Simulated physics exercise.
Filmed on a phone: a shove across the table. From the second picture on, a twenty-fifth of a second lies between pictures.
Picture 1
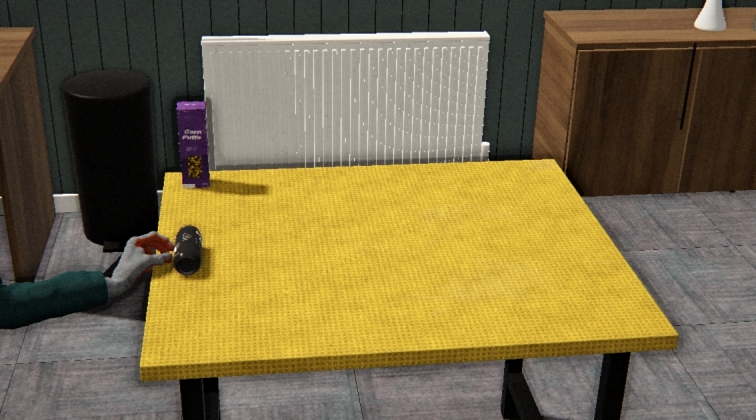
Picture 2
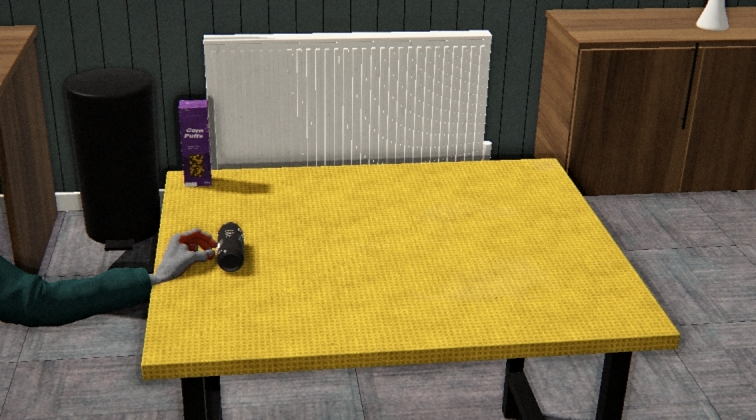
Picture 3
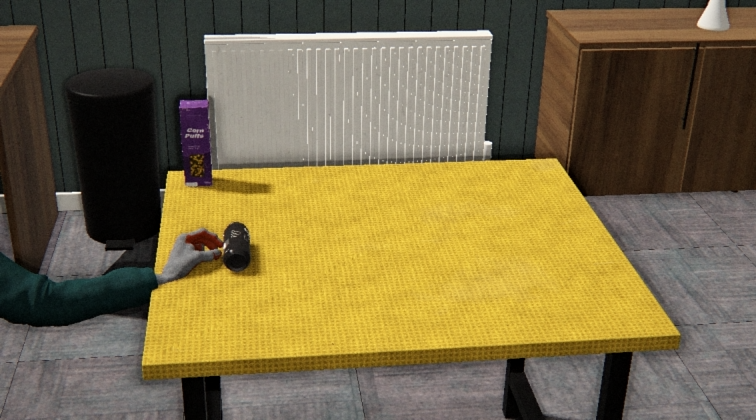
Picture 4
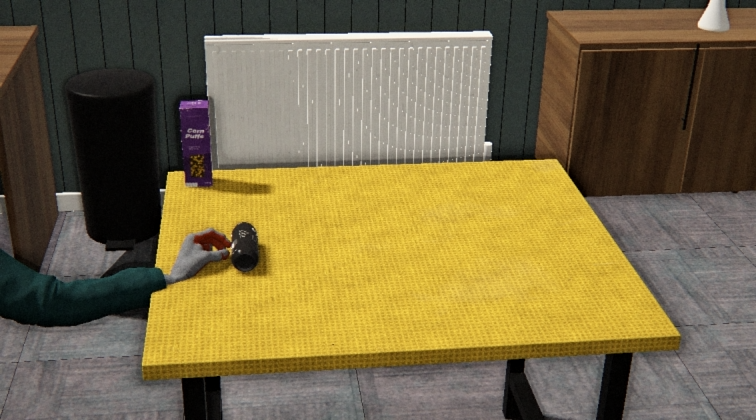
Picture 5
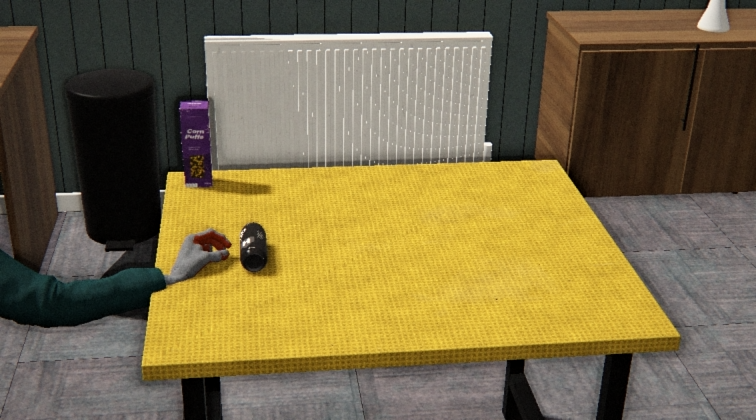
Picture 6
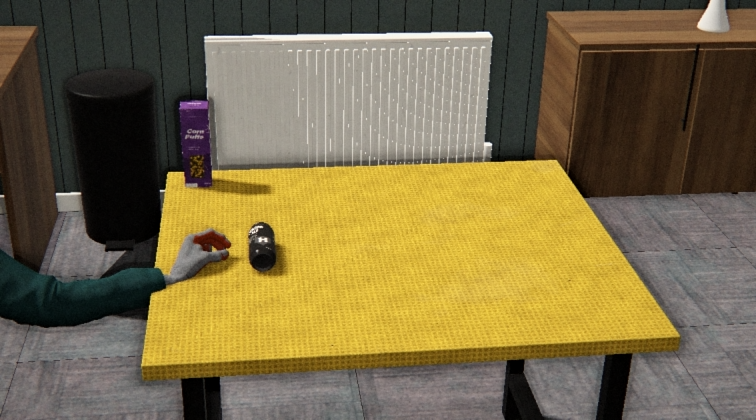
Black can pushed rightward by a gloved hand across a yellow table, then rolling a little farther right, away from the fingers.
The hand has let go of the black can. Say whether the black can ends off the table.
The black can is still on the table.
Then, 0.20 s after the last picture, black can rolled well along near (303, 245).
Then, 0.60 s after the last picture, black can rolled well along near (369, 242).
Then, 1.20 s after the last picture, black can rolled well along near (433, 239).
At rest, moved from the start, black can. Seen from the same camera at the end, black can near (456, 238).
